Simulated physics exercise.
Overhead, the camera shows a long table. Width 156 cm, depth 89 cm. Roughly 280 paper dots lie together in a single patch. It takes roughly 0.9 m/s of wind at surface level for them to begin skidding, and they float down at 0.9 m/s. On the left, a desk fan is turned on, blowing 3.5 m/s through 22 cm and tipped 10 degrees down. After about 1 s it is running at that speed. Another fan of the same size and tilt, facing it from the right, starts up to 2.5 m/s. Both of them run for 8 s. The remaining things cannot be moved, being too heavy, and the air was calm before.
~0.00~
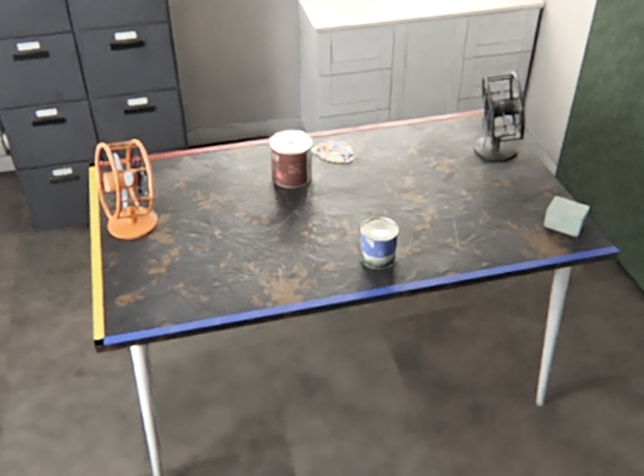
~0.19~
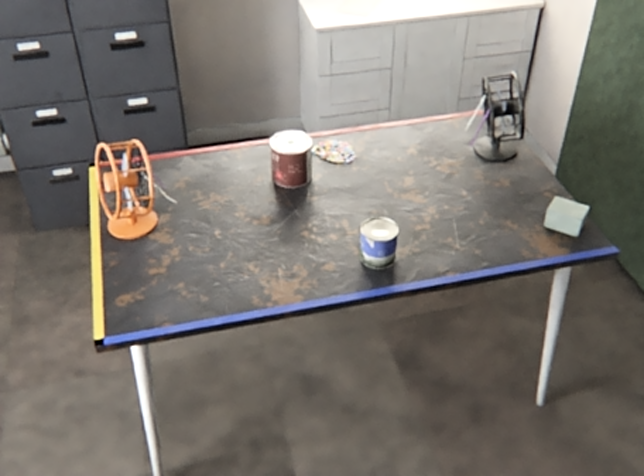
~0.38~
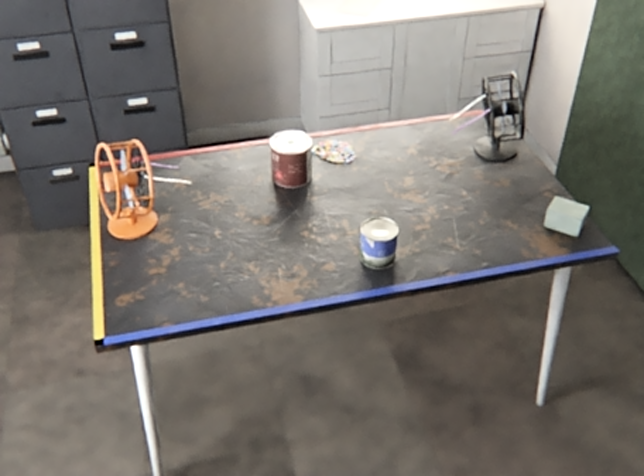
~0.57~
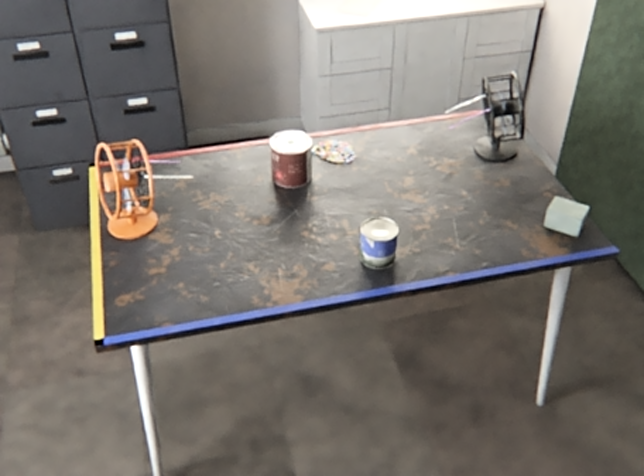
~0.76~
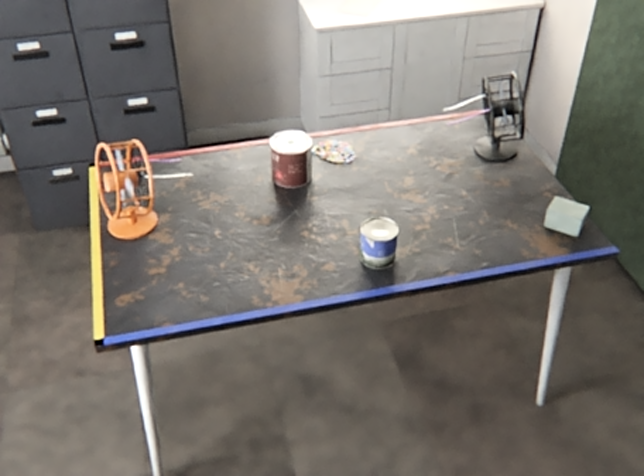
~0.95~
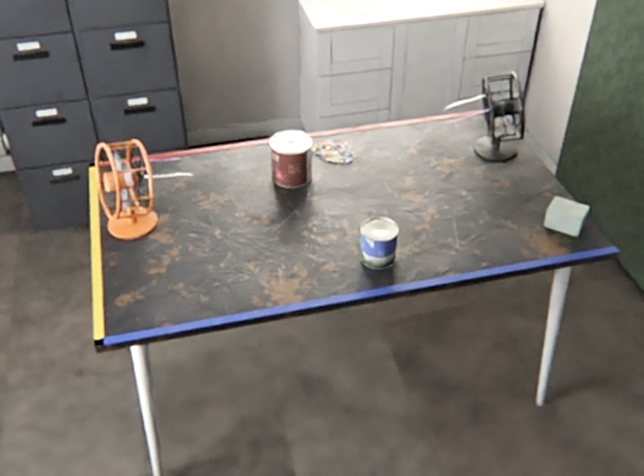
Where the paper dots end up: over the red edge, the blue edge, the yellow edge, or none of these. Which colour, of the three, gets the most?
The red edge gets most.
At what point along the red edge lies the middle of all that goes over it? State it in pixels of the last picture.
The middle crossing sits close to (308, 134) in the last picture.
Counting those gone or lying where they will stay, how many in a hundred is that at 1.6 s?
60 %.
After 1.6 s the count stands so, 0 % are over the yellow edge, 88 % over the red edge and 0 % over the blue edge.
After 2.6 s the count stands so, 0 % are over the yellow edge, 98 % over the red edge and 2 % over the blue edge.
After 4.4 s the count stands so, 0 % are over the yellow edge, 98 % over the red edge and 2 % over the blue edge.
After 8.0 s, at the end, 0 % are over the yellow edge, 98 % over the red edge and 2 % over the blue edge.
